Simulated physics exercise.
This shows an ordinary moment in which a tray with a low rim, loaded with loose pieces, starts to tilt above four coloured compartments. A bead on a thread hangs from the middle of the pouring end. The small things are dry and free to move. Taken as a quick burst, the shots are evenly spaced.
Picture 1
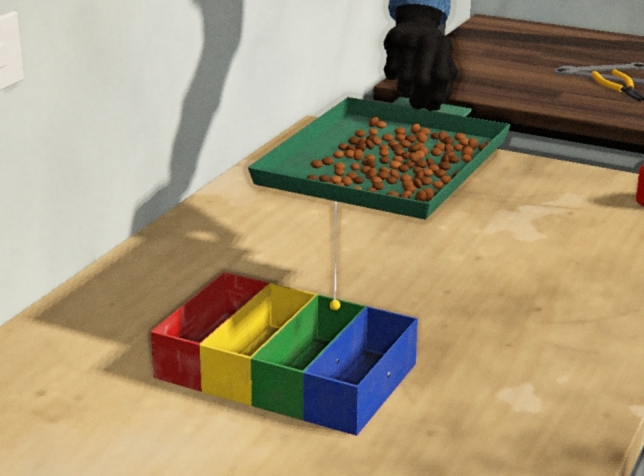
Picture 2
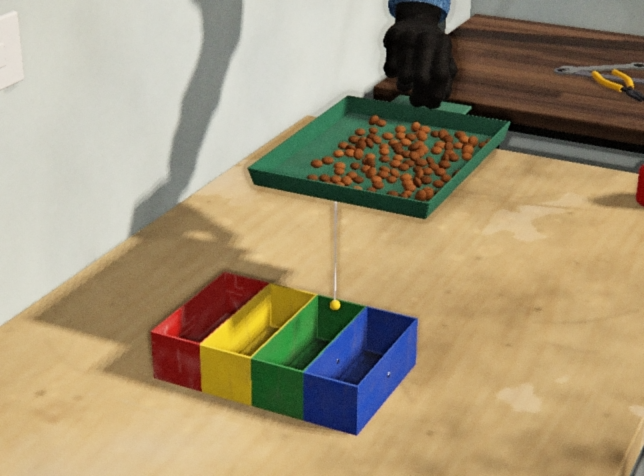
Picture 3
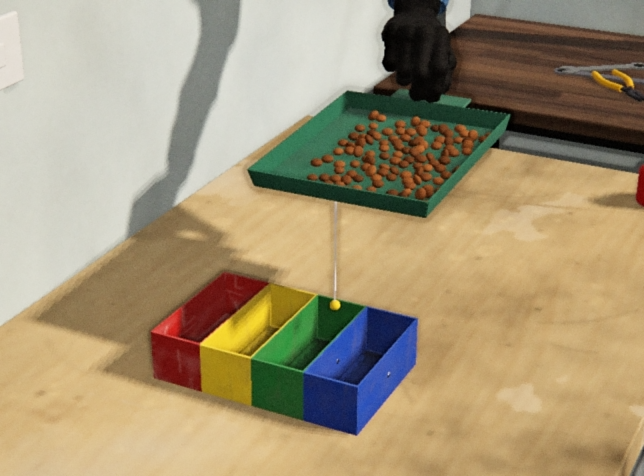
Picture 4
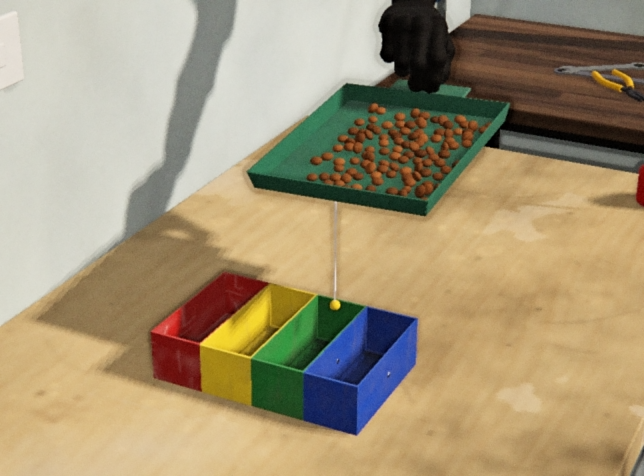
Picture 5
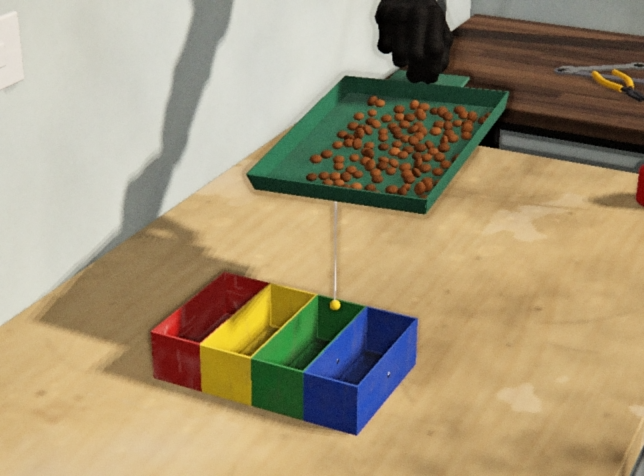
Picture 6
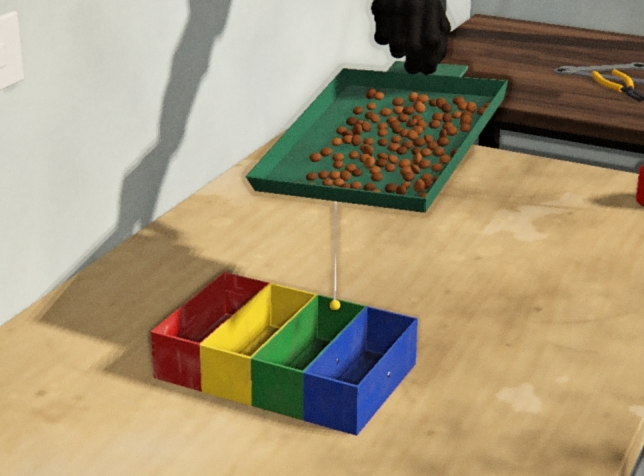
On a pale wooden tabletop, a black-gloved hand holds a green tray of loose brown kibble level above red, yellow, green and blue compartments, a yellow bead hanging from its front edge. The hand then slowly raises the tray's far end, tilting it slightly toward the front left corner, while the kibble stays spread.
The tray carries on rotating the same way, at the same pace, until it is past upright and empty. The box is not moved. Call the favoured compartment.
The yellow compartment is favoured.
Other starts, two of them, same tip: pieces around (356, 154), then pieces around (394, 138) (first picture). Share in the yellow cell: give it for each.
70 % and 60 %.
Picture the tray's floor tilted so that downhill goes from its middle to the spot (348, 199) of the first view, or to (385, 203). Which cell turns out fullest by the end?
First place: The blue one; second place: The blue cell.
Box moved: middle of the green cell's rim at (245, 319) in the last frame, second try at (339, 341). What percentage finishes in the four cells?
Close to 100 %, followed by close to 100 %.
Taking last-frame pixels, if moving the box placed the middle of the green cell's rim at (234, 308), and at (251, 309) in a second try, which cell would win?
The first time it is green, and the second time it is the green one.
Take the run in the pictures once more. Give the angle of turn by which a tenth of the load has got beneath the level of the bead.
Near 90 degrees.
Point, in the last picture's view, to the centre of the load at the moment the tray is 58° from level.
Look about (319, 166) in the last picture.
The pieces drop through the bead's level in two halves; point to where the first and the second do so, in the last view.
Roughly at (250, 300) first, and then at (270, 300).
Just after the last frame, tray tipped steeply; almost all on the tray; just a few falling or outside the box.
A moment on, tray tipped right over; roughly a quarter on the tray; roughly a third in the yellow cell; about a tenth in the red cell; about a tenth in the green cell; just a few in the blue cell; roughly a quarter falling or outside the box.
Further on, tray tipped past a quarter turn; roughly two thirds in the yellow cell; about a tenth in the green cell; about a tenth in the red cell; just a few in the blue cell; just a few falling or outside the box.
When it is over, tray tipped past a quarter turn; roughly two thirds in the yellow cell; about a tenth in the green cell; about a tenth in the red cell; just a few in the blue cell; just a few outside the box.
